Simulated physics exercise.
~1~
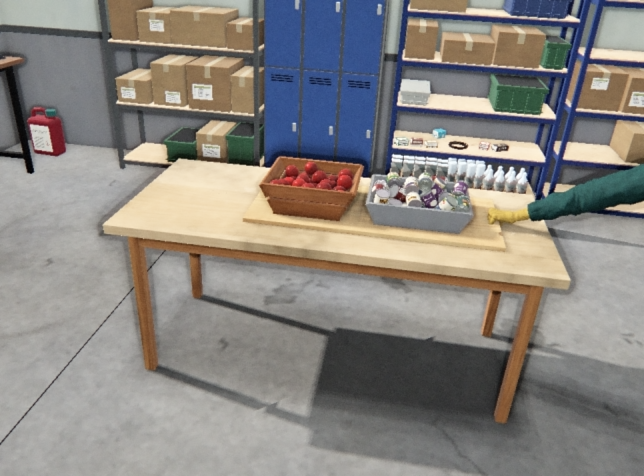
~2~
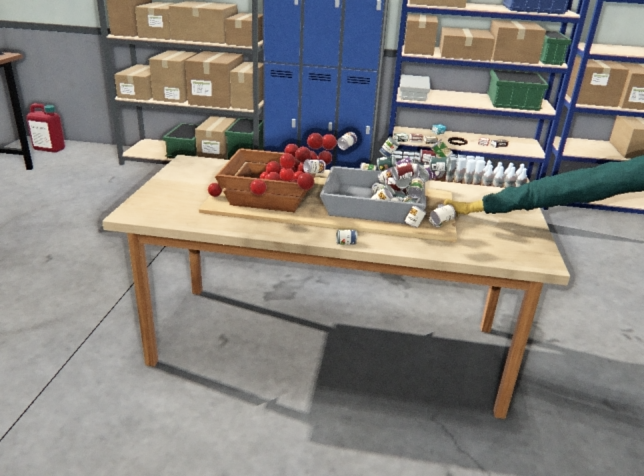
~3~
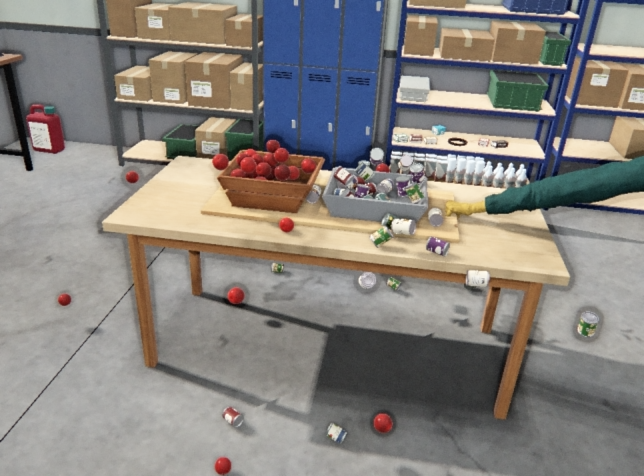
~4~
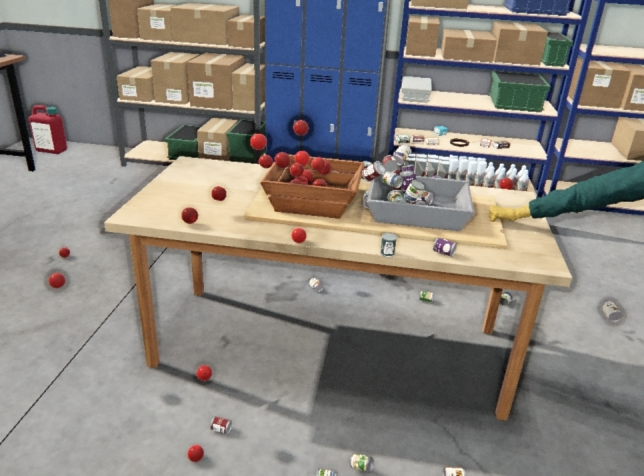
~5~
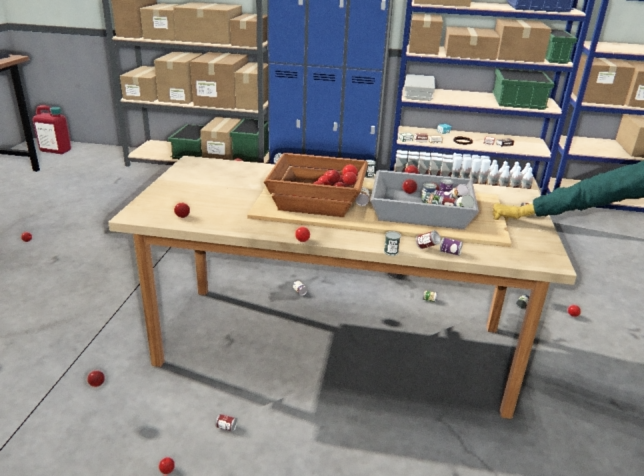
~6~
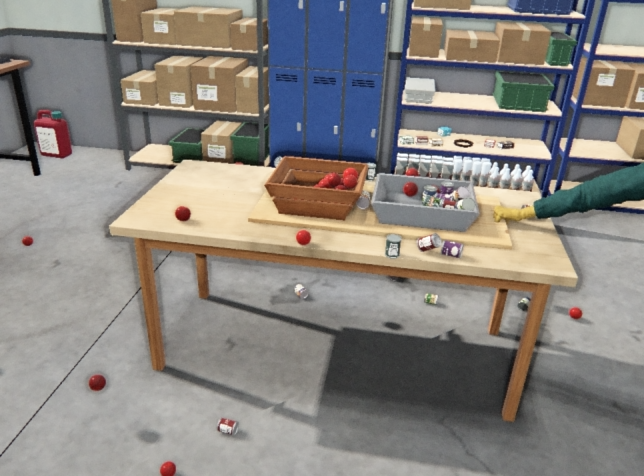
Red apples and small tins spilling from two trays as a gloved hand rattles their board left and right, littering table and floor.
